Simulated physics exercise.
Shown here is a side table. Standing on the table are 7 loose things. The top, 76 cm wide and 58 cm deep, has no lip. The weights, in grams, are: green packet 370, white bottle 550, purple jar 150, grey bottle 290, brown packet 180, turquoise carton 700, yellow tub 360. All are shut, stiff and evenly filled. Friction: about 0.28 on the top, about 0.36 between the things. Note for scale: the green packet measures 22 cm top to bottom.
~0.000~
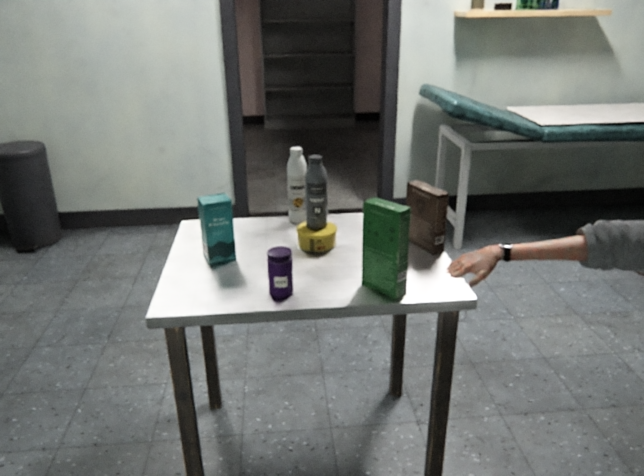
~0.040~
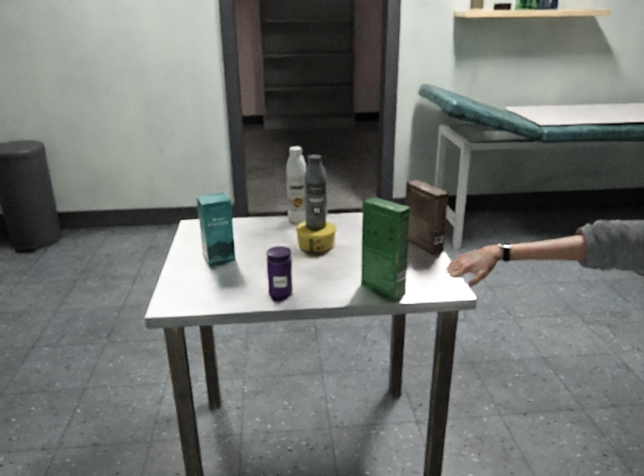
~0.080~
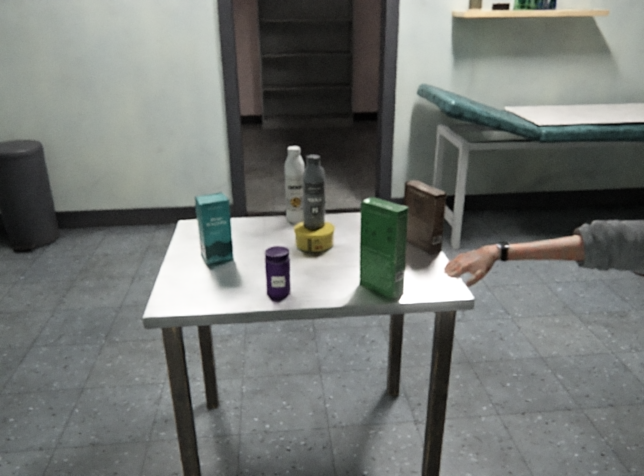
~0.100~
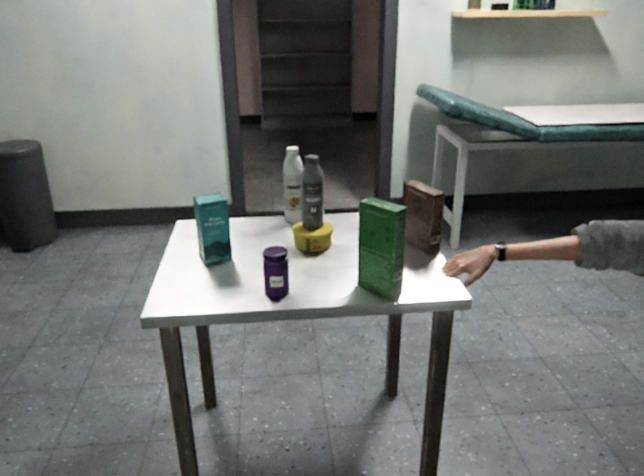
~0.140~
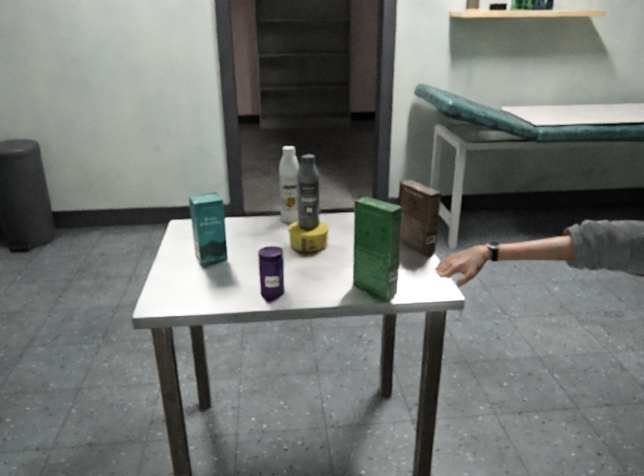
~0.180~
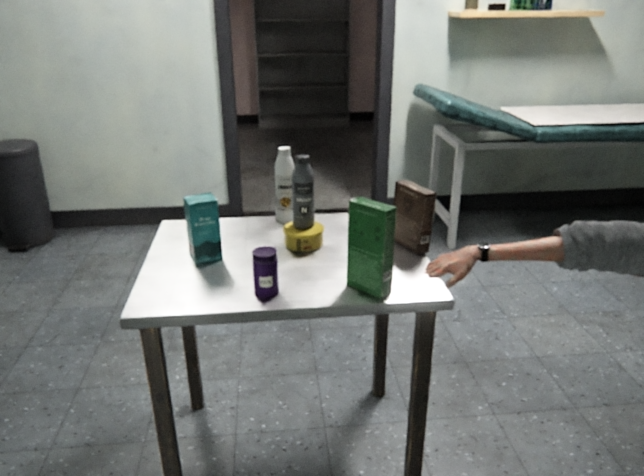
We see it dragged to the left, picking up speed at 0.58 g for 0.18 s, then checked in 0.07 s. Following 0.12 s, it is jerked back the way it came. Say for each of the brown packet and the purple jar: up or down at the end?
My prediction: The brown packet capsizes; the purple jar stays vertical.
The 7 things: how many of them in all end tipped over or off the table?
The answer: 3.
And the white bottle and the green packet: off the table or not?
Once it settles, the white bottle keeps within bounds; as for the green packet, it has gone out of bounds.
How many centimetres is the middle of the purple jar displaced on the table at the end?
It ends up around 4 cm from its start.
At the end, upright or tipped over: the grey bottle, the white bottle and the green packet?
In the last frame the grey bottle remains up, the white bottle does not stay up and the green packet does not stay up.
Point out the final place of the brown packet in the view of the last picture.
Close to (386, 245).
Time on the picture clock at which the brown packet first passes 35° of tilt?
I'd say around the 0.6 s mark.
Around 0.38 s, table shifted 13 cm; brown packet at 12° to upright near (387, 216); purple jar shifted 2 cm near (228, 274); white bottle at 14° to upright.
Around 0.58 s, table shifted 7 cm; brown packet at 40° to upright near (382, 223); purple jar shifted 4 cm near (229, 274); white bottle on its side.
Around 0.78 s, green packet now off the table; brown packet on its side near (386, 245); purple jar shifted 4 cm near (257, 273).
Finally (1.4 s), off the table and tipped over, green packet; on their side or leaning hard on the table, white bottle and brown packet; the other 4 still in place (within 5 cm). In the last view, brown packet near (386, 245), purple jar near (257, 273).
